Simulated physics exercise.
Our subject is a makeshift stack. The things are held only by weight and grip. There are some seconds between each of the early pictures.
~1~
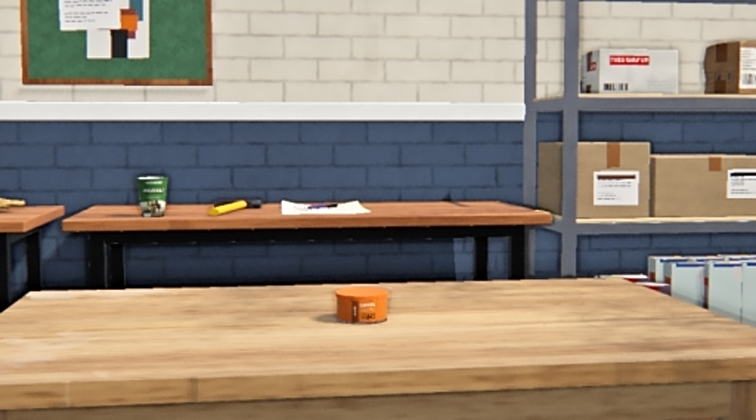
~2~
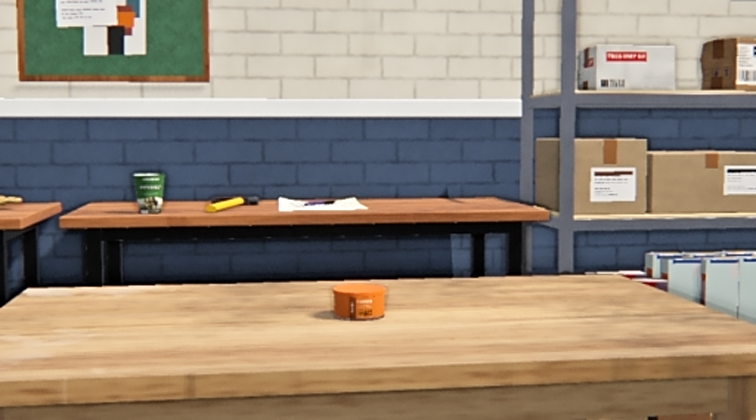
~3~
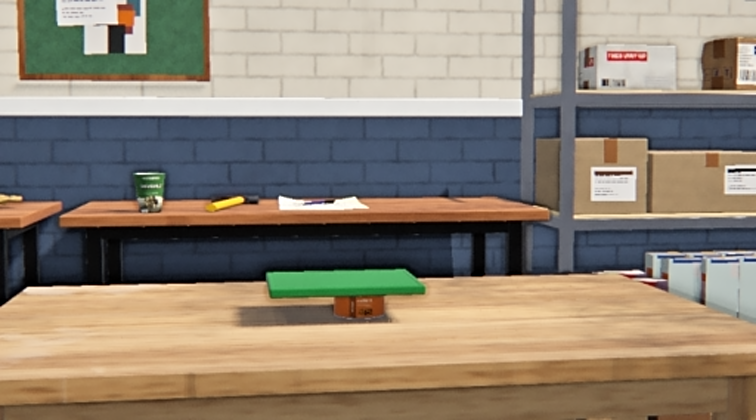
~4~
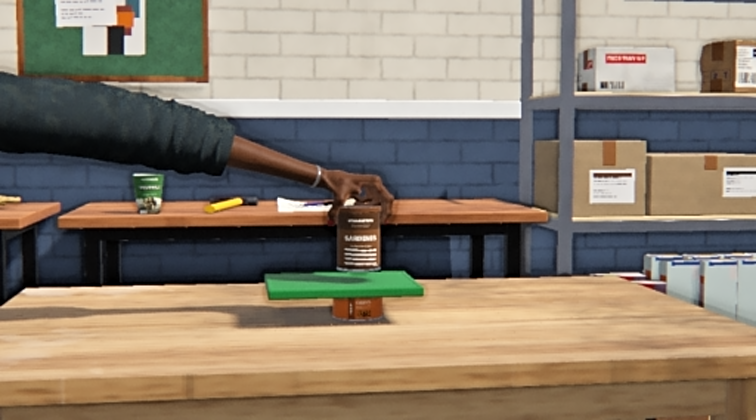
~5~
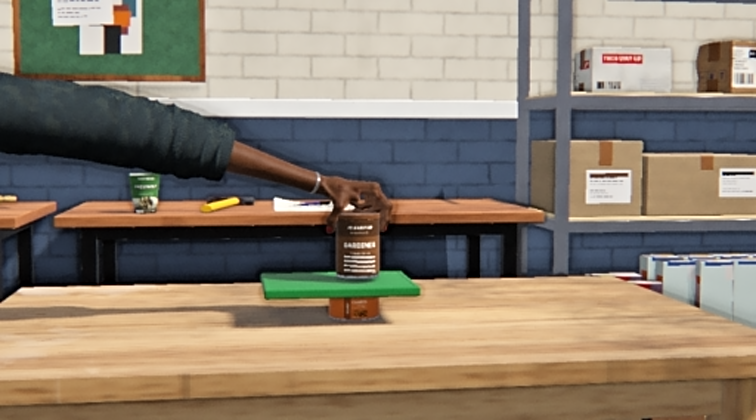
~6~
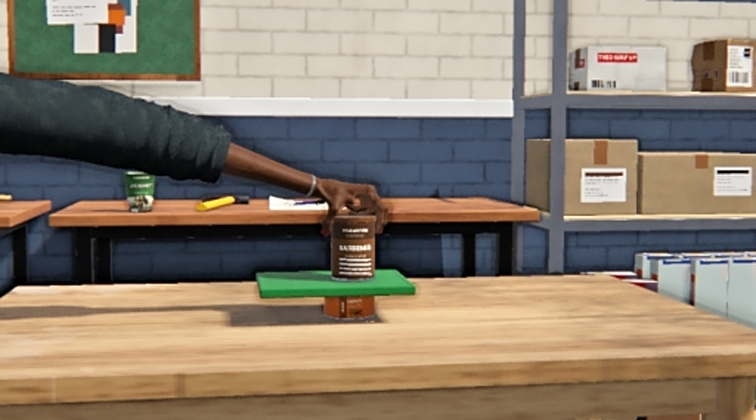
A green lid appears on the orange container, then a hand lowers a brown tin onto it.
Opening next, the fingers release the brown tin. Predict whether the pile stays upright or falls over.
Most likely the stack survives.
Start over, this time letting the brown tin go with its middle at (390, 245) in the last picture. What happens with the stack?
The stack then stays standing.
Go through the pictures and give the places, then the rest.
In the first picture, the last thing is not in view yet.
In the second picture, the last thing is not in view yet.
In the third picture, the last thing is not in view yet; green lid (342, 283).
In the fourth picture, still above its spot; brown tin (359, 238); green lid (341, 285).
In the fifth picture, still above its spot; brown tin (358, 244); green lid (337, 284).
In the sixth picture, set down, still held; brown tin (353, 248); green lid (333, 283).
Then, 0.20 s on from there, no change.
Then, 0.50 s on from there, brown tin resting near (353, 248).
In the end, all 3 unmoved. At the end, from the last picture's camera, brown tin near (353, 248). The stack stays up.
